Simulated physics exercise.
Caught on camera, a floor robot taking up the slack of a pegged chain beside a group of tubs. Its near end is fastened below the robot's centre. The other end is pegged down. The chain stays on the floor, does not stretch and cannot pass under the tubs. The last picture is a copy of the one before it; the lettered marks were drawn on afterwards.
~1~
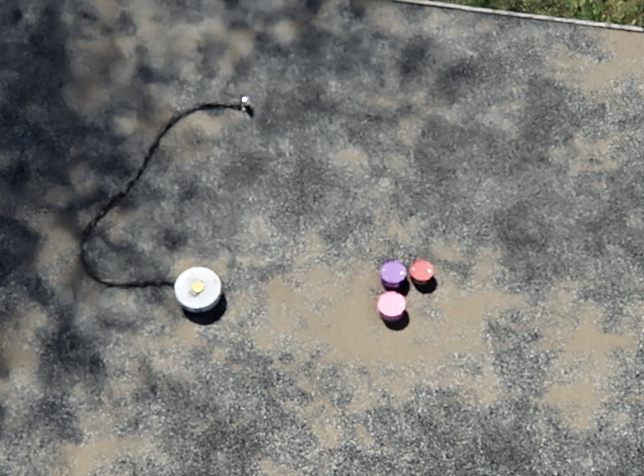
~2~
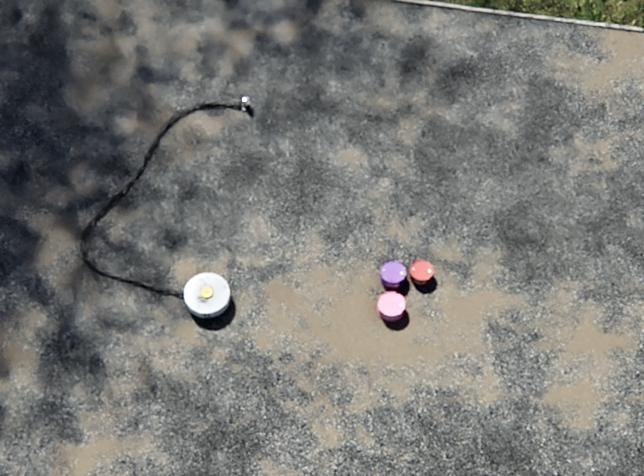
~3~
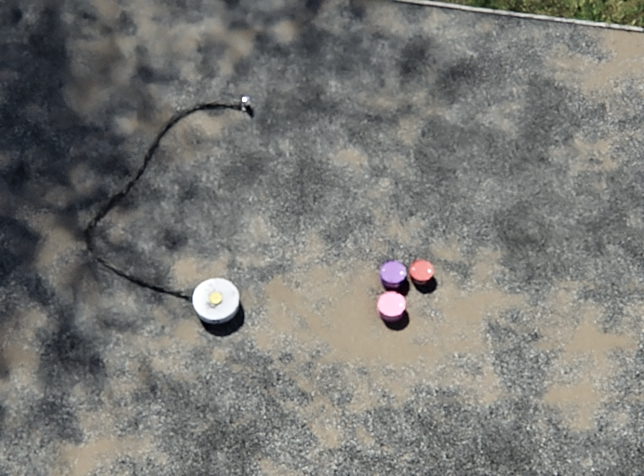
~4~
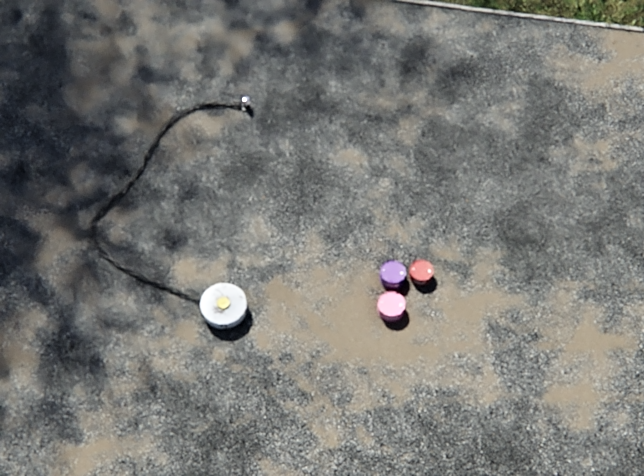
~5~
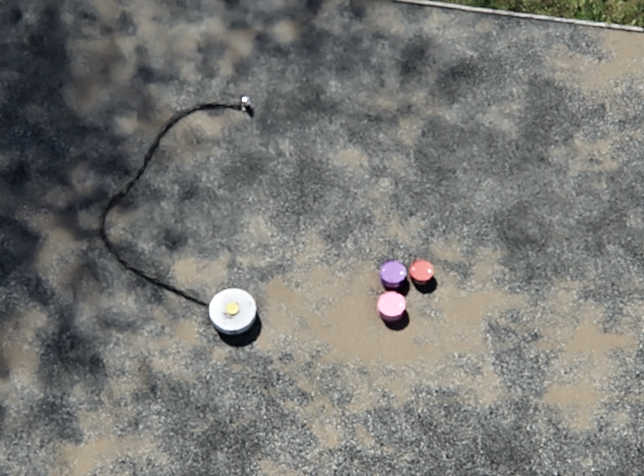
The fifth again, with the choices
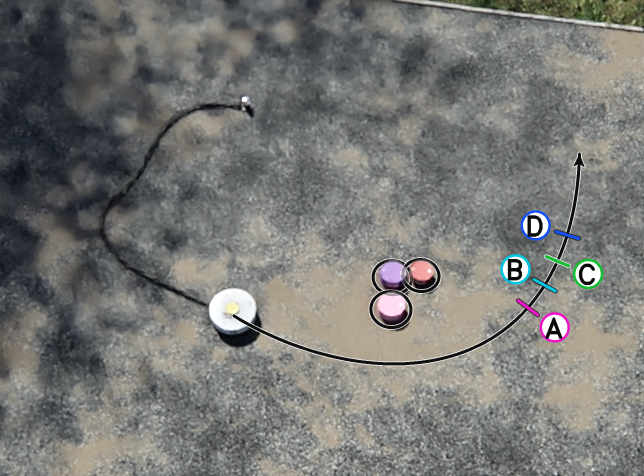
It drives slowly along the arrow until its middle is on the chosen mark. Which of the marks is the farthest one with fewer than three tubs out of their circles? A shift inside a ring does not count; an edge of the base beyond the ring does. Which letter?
No farther than A.
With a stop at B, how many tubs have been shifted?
By then, three.
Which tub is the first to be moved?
The pink tub.
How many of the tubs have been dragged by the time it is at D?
Three.
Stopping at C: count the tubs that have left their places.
By then, three.
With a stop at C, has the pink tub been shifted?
Yes.
On the copy, A at (528, 308); B at (545, 285); C at (557, 261); D at (567, 235); the route from (234, 316) via (485, 342) to (579, 154).
On A. First, robot (337, 354).
Then, robot (451, 353).
Finally, robot (529, 304); pink tub (409, 292); one over the rings.
By contrast, B has three over the rings; C has three over the rings; D has three over the rings.
